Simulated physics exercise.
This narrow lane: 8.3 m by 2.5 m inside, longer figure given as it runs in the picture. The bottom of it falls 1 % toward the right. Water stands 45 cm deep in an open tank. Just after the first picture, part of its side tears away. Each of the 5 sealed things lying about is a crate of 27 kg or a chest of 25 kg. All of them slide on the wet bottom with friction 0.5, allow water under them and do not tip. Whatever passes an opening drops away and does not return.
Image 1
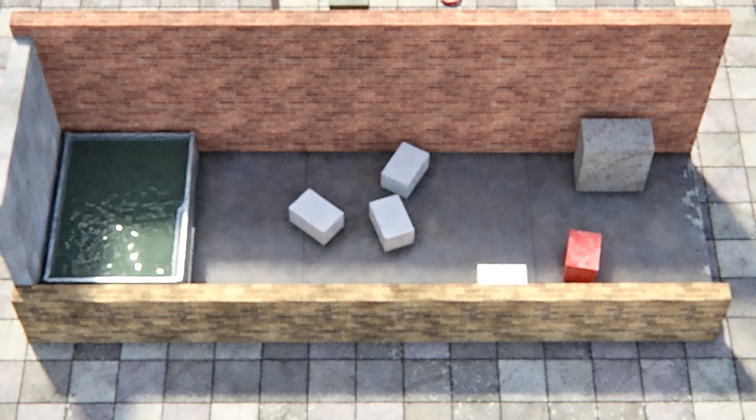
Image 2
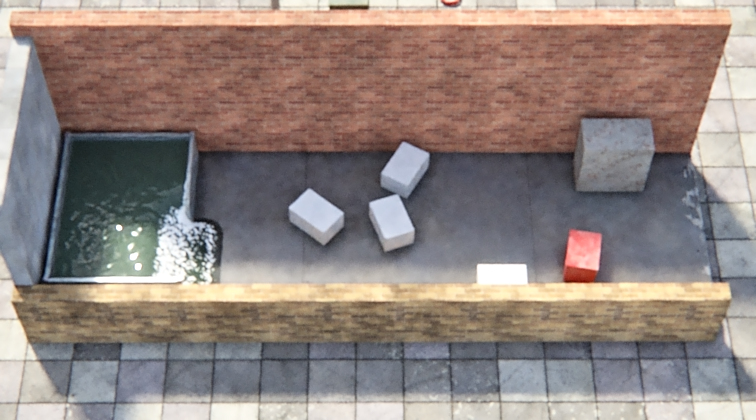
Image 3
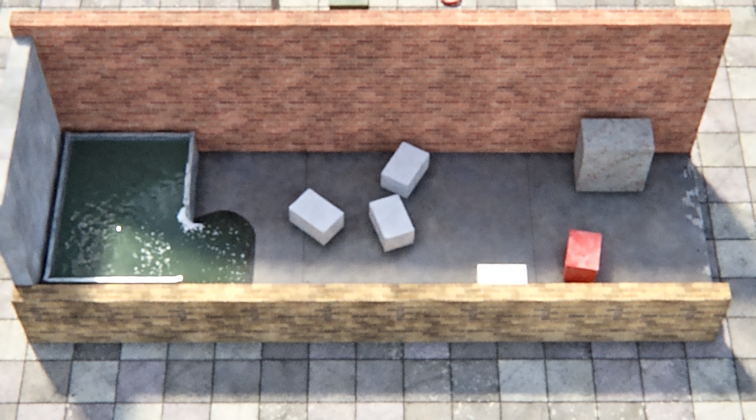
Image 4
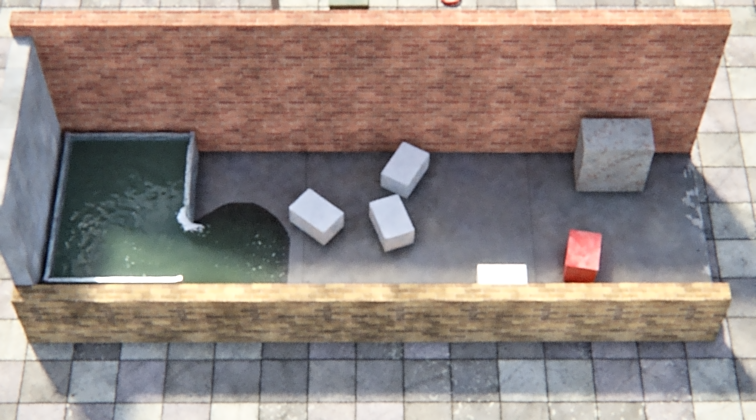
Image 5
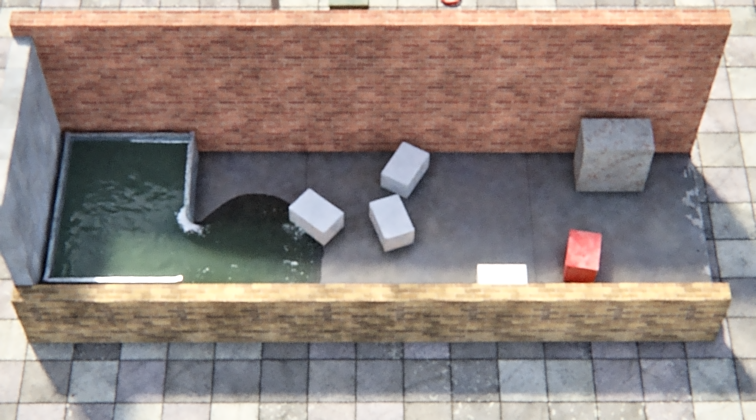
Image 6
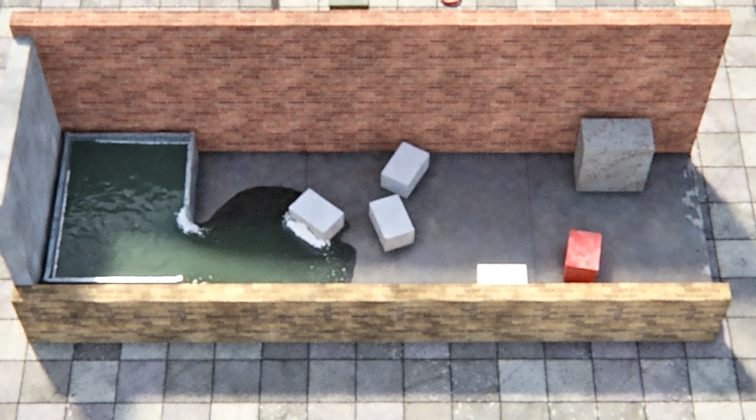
Dark green water pours through a gap in the right side of a tank at the left end of a narrow walled lane, seen from a fixed high viewpoint. Three pale blocks sit mid-lane, with a white block and a red chest near the front wall and a grey block at right rear. The water spreads rightward in a curved sheet, foaming around the leftmost pale block, while every block stays still.
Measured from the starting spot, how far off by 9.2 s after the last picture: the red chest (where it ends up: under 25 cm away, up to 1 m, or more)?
It goes a long way.
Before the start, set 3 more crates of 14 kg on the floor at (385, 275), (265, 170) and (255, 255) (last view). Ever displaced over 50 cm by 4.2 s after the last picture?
Taking them in order, the first is above the mark, the second below the mark and the third above the mark.
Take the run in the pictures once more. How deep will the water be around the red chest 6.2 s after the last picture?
I'd say around 5 cm.
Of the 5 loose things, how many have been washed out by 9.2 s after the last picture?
The answer is 0 at that time.
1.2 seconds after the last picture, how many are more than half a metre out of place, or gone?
Count: 1.
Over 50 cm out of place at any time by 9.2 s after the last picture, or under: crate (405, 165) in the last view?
Within the mark.
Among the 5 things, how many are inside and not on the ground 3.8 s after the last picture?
Tally: 0 of them.
Then, 1.2 s after the last picture the red chest is near (584, 249), 0.0 m from its start, aground; 0 of 5 are out; 0 afloat.
Then, 3.8 s after the last picture the red chest is near (694, 229), 1.5 m from its start, aground; 0 of 5 are out; 0 afloat.
Then, 6.2 s after the last picture the red chest is near (704, 225), 1.6 m from its start, aground; 0 of 5 are out; 0 afloat.
Then, 9.2 s after the last picture the red chest is near (704, 225), 1.6 m from its start, aground; 0 of 5 are out; 0 afloat.
